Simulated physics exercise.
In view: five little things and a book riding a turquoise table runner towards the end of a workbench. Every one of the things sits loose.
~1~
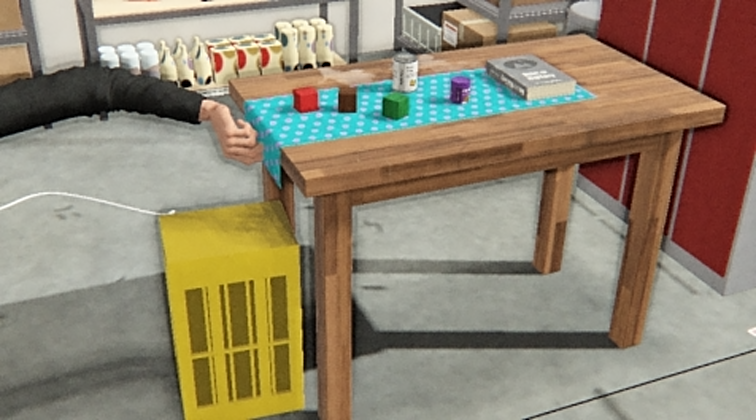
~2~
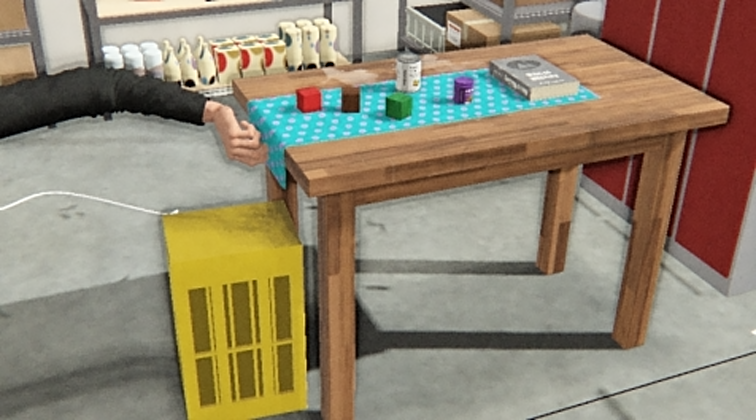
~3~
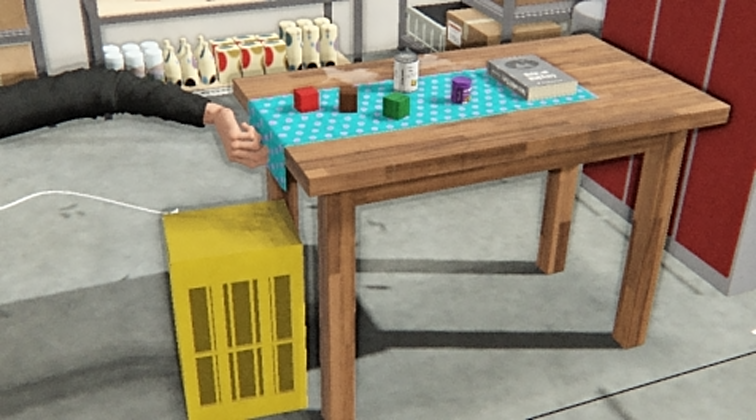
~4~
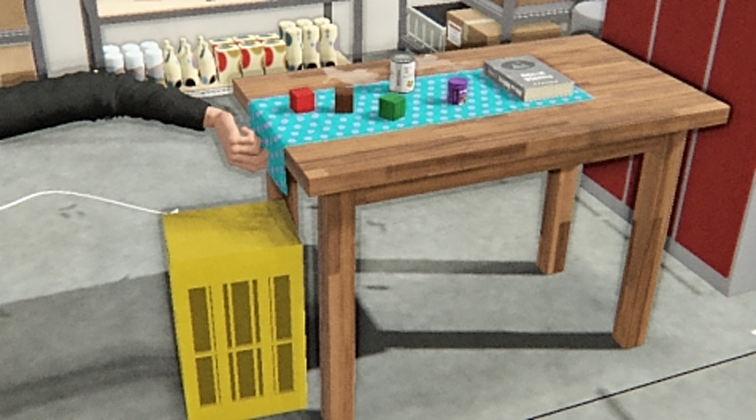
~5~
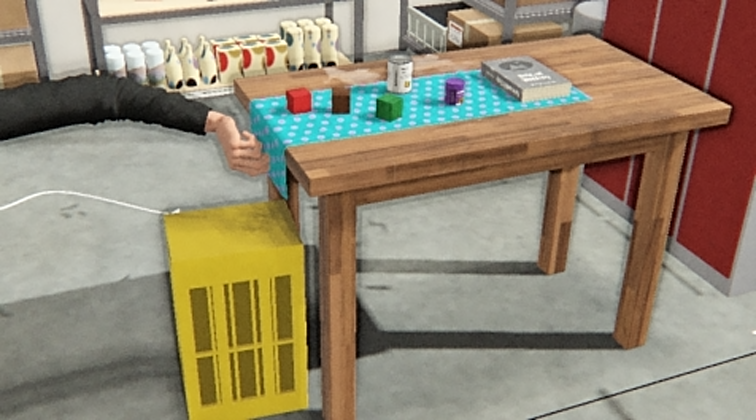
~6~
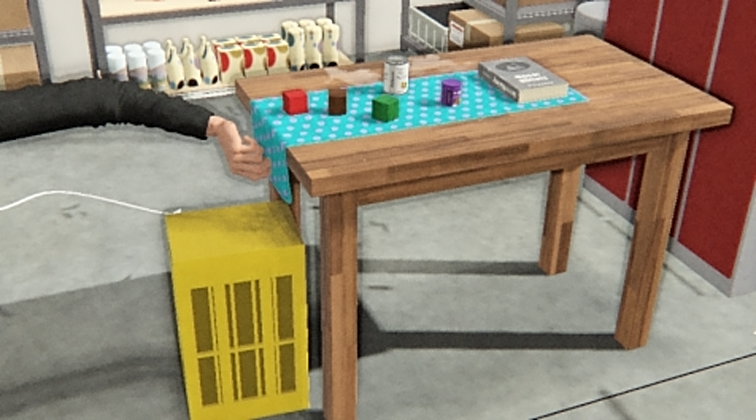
A hand slowly pulling a turquoise dotted runner over a workbench's left end, coloured cubes, can, pot and book shifting slightly left.
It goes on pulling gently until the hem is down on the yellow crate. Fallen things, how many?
Yeah well, the pull sends off one piece and stops there.
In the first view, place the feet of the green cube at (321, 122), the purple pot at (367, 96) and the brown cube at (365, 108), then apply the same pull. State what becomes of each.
The green cube? It tips off. The purple pot stays where it is, and the brown cube stays where it is.
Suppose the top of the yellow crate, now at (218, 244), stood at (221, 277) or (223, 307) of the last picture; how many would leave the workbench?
For the first height 2, for the second 3.
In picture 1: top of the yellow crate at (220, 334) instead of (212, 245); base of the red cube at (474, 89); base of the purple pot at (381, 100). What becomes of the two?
Observed: Red cube remains seated; purple pot departs.
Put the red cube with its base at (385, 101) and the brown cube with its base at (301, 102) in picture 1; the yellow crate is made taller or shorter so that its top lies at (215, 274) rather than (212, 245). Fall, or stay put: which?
Red cube: Safe; brown cube: Lost.
A little later, hem near (270, 192); all still up.
Next, hem on the crate; red cube gone.
When it is over, hem on the crate; red cube gone. The answer is one.
